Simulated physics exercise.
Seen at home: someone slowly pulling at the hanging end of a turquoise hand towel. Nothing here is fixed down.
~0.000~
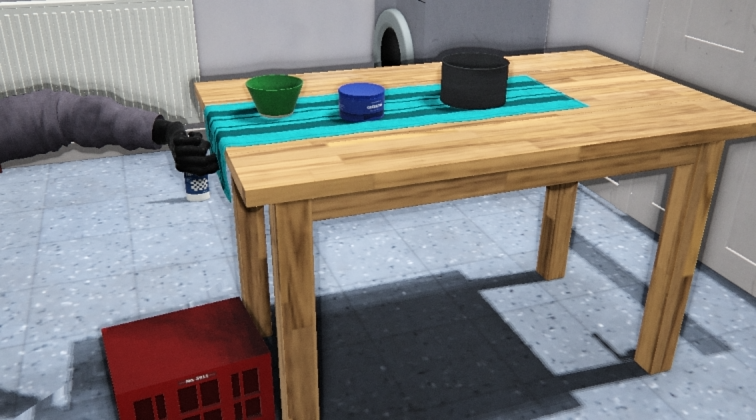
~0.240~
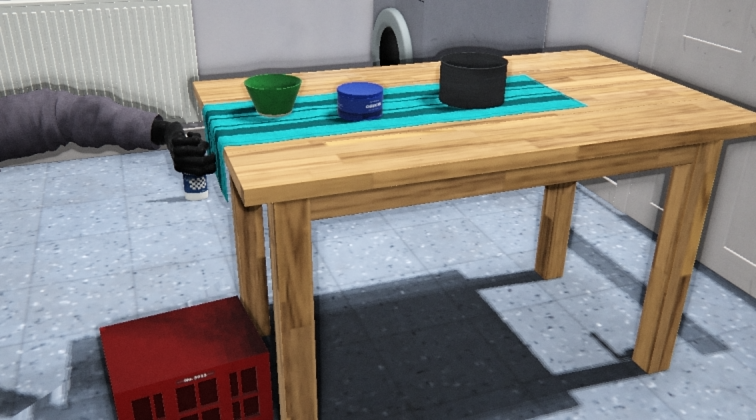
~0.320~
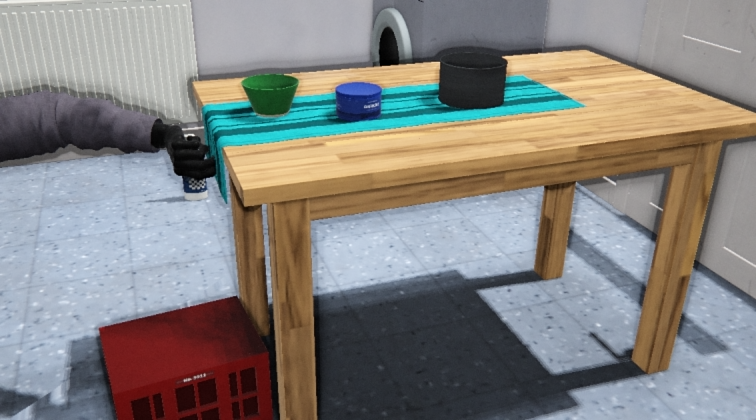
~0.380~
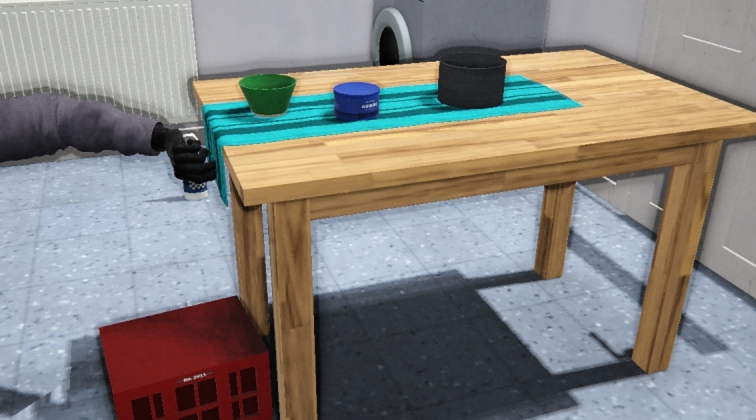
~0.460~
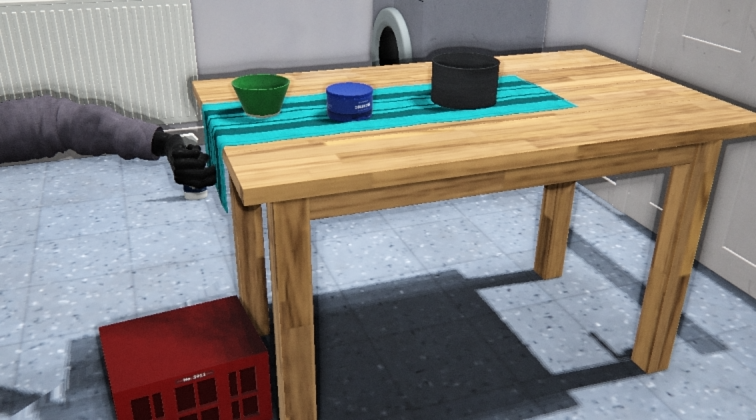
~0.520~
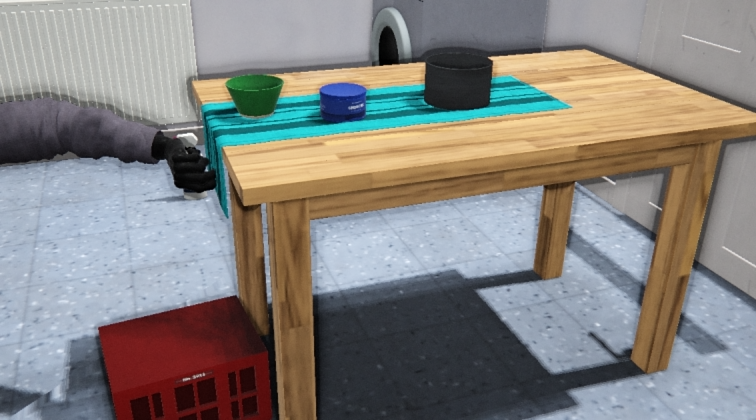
At the start, a green bowl, a blue tub and a dark pot stand on a turquoise cloth across a wooden table, its end held by a black-gloved hand at the left. The hand slowly pulls the cloth downward, and the cloth and all three items shift slightly left together.
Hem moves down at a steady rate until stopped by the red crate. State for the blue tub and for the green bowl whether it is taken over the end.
Statement: The blue tub is taken over; the green bowl is taken over.
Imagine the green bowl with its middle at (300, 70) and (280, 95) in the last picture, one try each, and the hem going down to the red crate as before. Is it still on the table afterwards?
Okay, at the first spot it never leaves the top, while at the second it ends up off the top.
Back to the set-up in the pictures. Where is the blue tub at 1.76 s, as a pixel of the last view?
Approximate spot: (255, 111).
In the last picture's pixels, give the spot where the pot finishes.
(306, 95).
After 1.04 s, hem going down; tub carried along near (310, 106); bowl carried along near (220, 101).
After 1.76 s, hem going down; tub carried along near (255, 111); bowl down below near (145, 301).
After 2.56 s, hem going down; tub over the edge; bowl down below near (145, 301).
At rest, hem on the crate; tub down below near (187, 329); bowl down below near (145, 301). The blue tub is carried off the end and the green bowl falls off.
